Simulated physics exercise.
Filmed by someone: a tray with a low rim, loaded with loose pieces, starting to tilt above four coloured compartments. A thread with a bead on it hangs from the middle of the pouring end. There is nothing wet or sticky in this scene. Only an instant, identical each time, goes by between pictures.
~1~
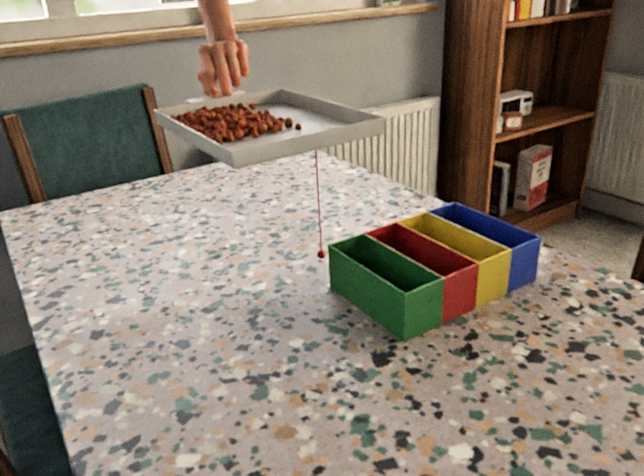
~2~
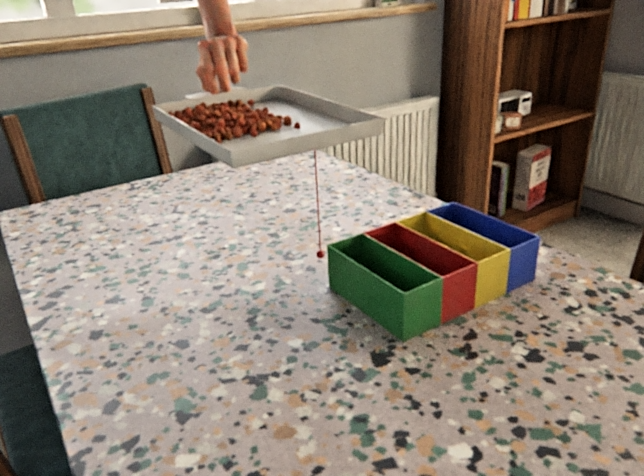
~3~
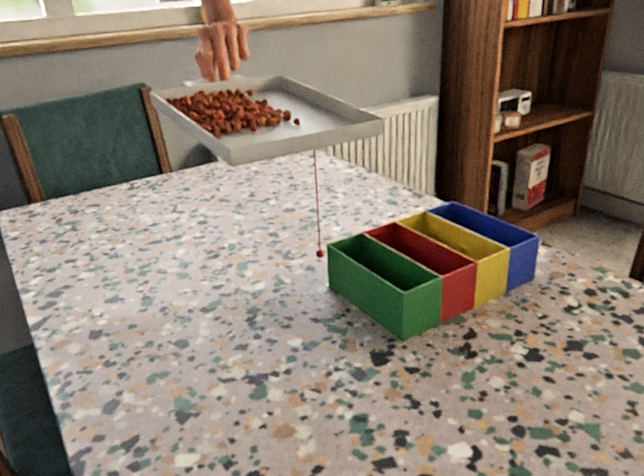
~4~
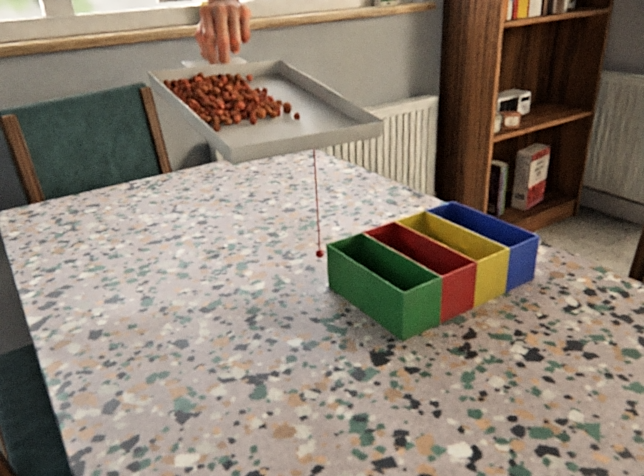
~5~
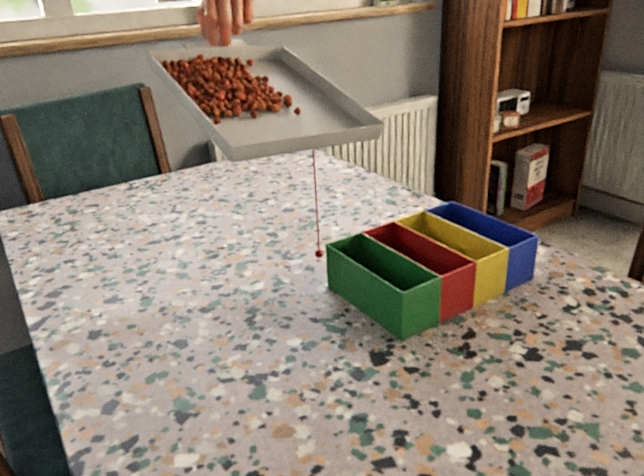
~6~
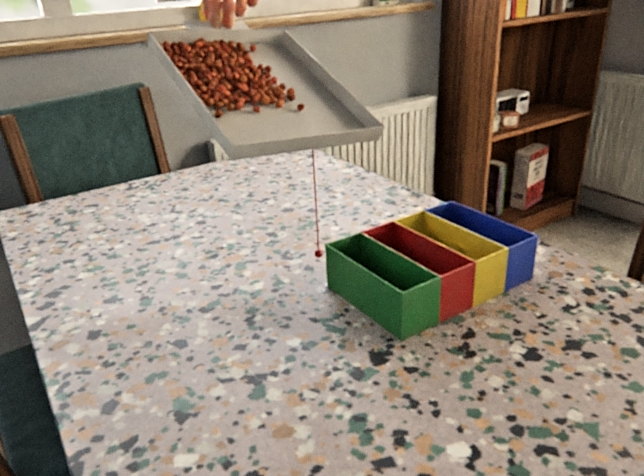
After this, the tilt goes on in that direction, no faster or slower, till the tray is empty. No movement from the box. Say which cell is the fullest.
The green cell is the fullest.
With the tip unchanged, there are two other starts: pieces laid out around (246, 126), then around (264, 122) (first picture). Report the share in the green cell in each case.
Around 50 in a hundred the first time, around 40 in a hundred the second.
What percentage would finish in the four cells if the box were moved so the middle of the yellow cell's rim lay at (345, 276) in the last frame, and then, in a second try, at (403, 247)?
First some 70, then 80 per cent.
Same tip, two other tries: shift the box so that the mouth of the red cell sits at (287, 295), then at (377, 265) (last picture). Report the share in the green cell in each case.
0% for the first placement, 20% for the second.
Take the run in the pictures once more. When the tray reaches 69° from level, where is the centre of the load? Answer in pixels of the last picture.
Somewhere near pixel (335, 133).
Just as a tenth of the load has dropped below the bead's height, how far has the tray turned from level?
At some 80 degrees.
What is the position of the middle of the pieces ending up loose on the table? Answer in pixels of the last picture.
Estimated middle: Around (375, 351).
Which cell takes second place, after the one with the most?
That would be red.
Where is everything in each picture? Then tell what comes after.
In the first frame, corners of the pouring end near (232, 150) and (383, 117), level; middle of the load near (222, 123), clay pellets; bead on its thread near (322, 254); green cell near (424, 305); red cell near (460, 289); yellow cell near (493, 275); blue cell near (524, 261).
In the second frame, corners of the pouring end near (231, 150) and (382, 118), level; middle of the load near (221, 120).
In the third frame, corners of the pouring end near (231, 148) and (382, 119), tipped barely, lowest at the right corner; middle of the load near (220, 111).
In the fourth frame, corners of the pouring end near (232, 146) and (383, 121), tipped a little, lowest at the right corner; middle of the load near (219, 98).
In the fifth frame, corners of the pouring end near (233, 145) and (383, 123), tipped clearly, lowest at the right corner; middle of the load near (219, 85).
In the sixth frame, corners of the pouring end near (234, 144) and (383, 126), tipped clearly, lowest at the right corner; middle of the load near (220, 72); green cell near (421, 304); red cell near (457, 288); yellow cell near (490, 273); blue cell near (521, 259).
Shortly afterwards, tray tipped steeply; the bulk on the tray; near a quarter falling or outside the box.
Next, tray tipped past a quarter turn; near half on the tray; a little in the green cell; a little in the red cell; only a few in the yellow cell; near a third falling or outside the box.
Some moments later, tray tipped past a quarter turn; near a third in the green cell; a little in the red cell; only a few in the yellow cell; near half falling or outside the box.
In the end, tray tipped past a quarter turn; near a third in the green cell; a little in the red cell; only a few in the yellow cell; none at all in the blue cell; near half outside the box.
